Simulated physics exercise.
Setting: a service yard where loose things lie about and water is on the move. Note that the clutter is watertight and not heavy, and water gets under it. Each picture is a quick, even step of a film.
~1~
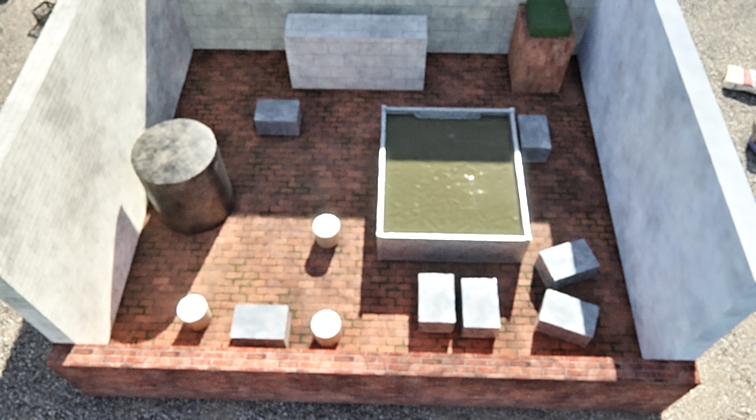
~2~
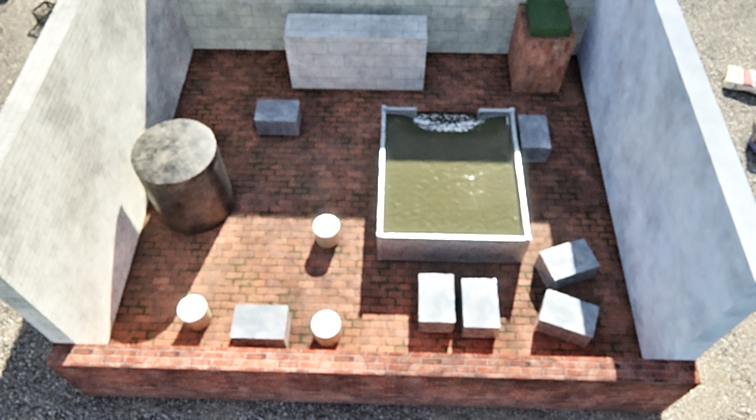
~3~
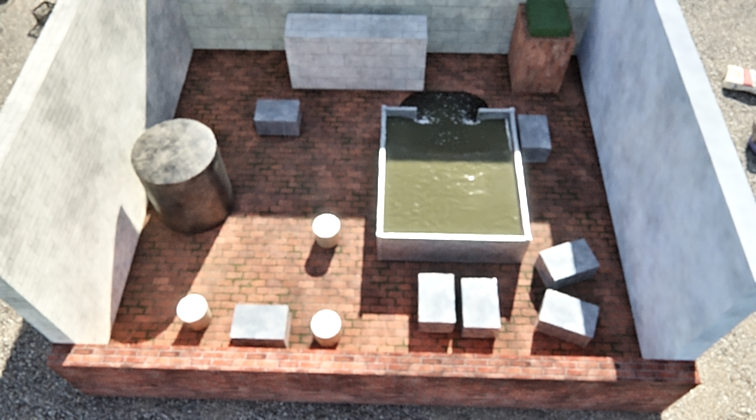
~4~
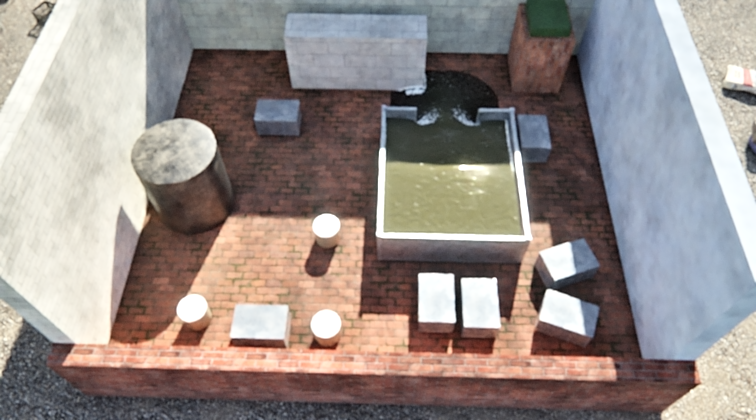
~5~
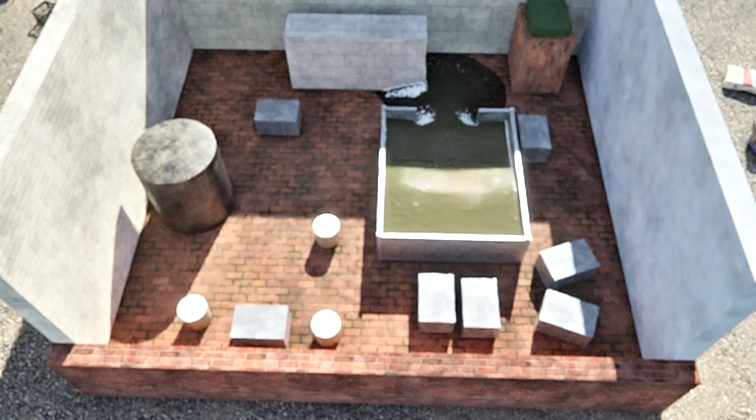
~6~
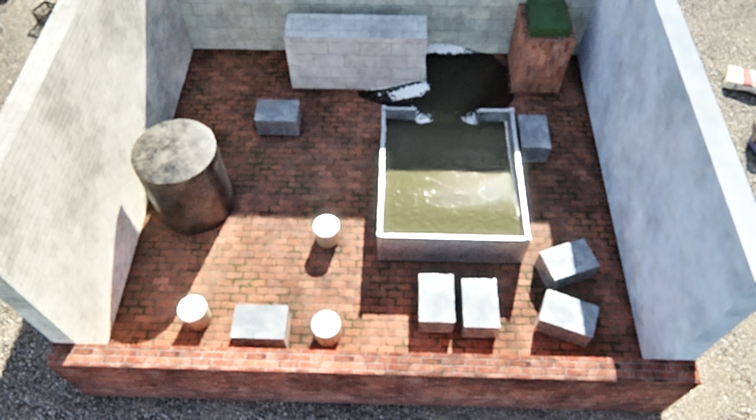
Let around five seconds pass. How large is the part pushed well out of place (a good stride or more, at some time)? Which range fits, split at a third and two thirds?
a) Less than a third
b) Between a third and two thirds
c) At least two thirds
a, less than a third.
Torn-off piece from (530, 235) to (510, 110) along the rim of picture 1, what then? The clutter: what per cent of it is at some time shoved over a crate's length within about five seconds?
Close to 80 %.
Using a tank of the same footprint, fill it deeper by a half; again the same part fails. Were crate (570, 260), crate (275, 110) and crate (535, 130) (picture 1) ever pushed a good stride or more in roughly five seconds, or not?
Result by item: Covered it; covered it; covered it.
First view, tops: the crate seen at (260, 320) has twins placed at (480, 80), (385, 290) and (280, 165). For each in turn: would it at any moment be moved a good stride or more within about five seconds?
Each in turn: Pushed clear, stays in place, stays in place.
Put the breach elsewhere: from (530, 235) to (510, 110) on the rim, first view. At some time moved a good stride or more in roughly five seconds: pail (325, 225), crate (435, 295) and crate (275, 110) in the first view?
Listed in turn, never travels that far, ends up that far off, never travels that far.
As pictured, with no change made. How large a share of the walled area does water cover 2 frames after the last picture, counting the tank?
Roughly 20 in a hundred.
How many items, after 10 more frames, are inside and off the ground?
The figure is 0.
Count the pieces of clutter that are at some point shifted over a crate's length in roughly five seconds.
The figure is 2.
A moment on, 0 of 10 are well off their spots; 0 afloat.
Next, 0 of 10 are well off their spots; 0 afloat.
Later, 2 of 10 are well off their spots; 0 afloat.
In the end, 2 of 10 are well off their spots, and 2 have been at some point; 1 afloat.
